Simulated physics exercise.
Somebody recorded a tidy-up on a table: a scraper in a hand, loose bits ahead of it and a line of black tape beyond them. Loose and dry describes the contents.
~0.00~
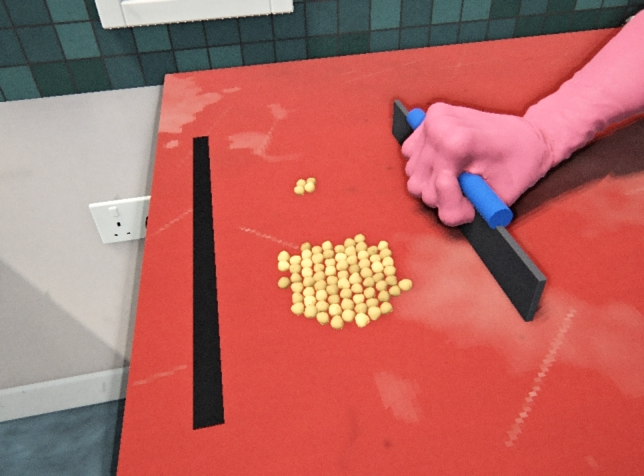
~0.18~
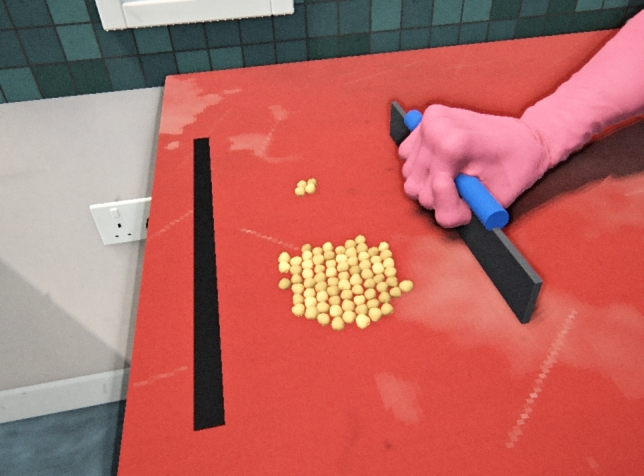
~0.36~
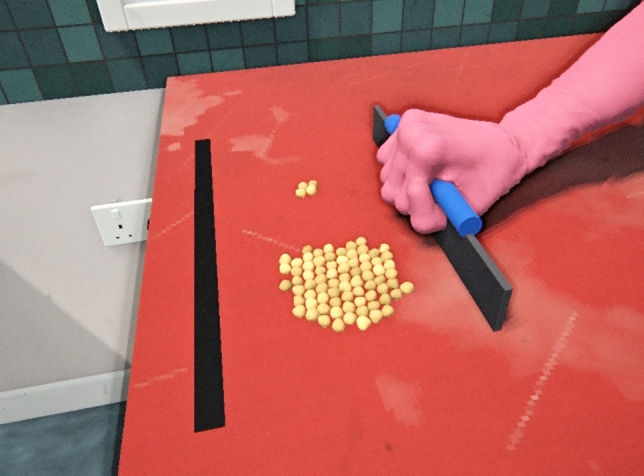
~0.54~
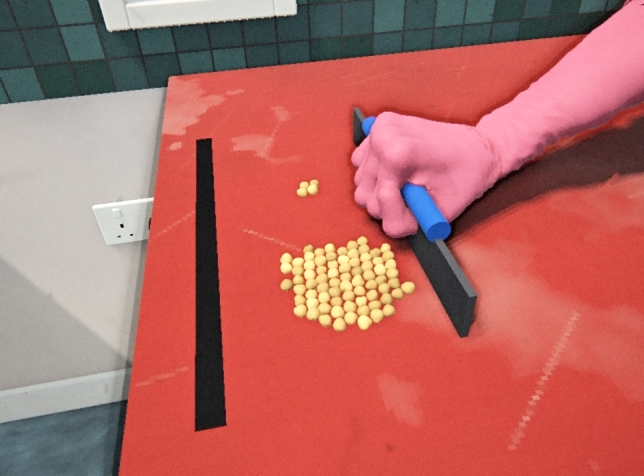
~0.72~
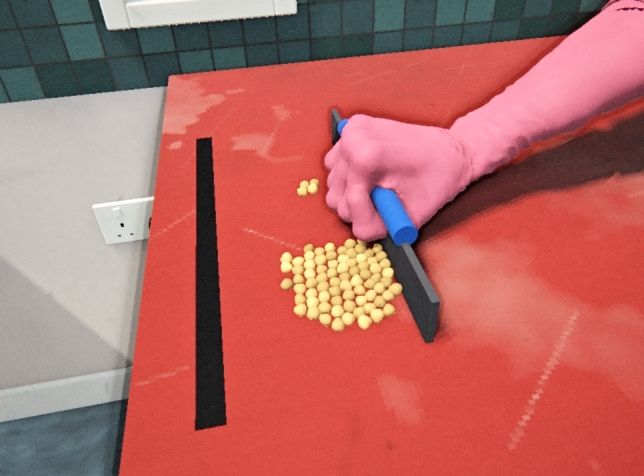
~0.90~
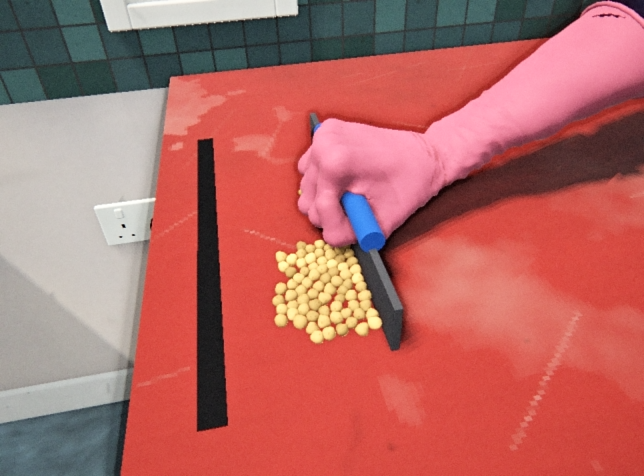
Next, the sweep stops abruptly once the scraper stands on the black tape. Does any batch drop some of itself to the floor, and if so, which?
The nearer batch loses some bits; the farther batch loses nothing.
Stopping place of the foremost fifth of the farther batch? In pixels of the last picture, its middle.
Resting point: Close to (183, 208).
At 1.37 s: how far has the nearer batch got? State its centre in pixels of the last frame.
Centre: About (251, 299).
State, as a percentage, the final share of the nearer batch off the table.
Close to 20 per cent.
Around 1.37 s, scraper still moving, near (264, 195); nearer batch all on the table, its front near (205, 305); farther batch all on the table, its front near (248, 196).
Around 1.87 s, scraper stopped at the black tape; nearer batch a small part over the edge; farther batch all on the table, its front near (177, 205).
Around 2.15 s, scraper stopped at the black tape; nearer batch about a quarter over the edge; farther batch all on the table, its front near (175, 206).
Finally (2.3 s), scraper stopped at the black tape; nearer batch about a quarter over the edge; farther batch all on the table, its front near (175, 206).
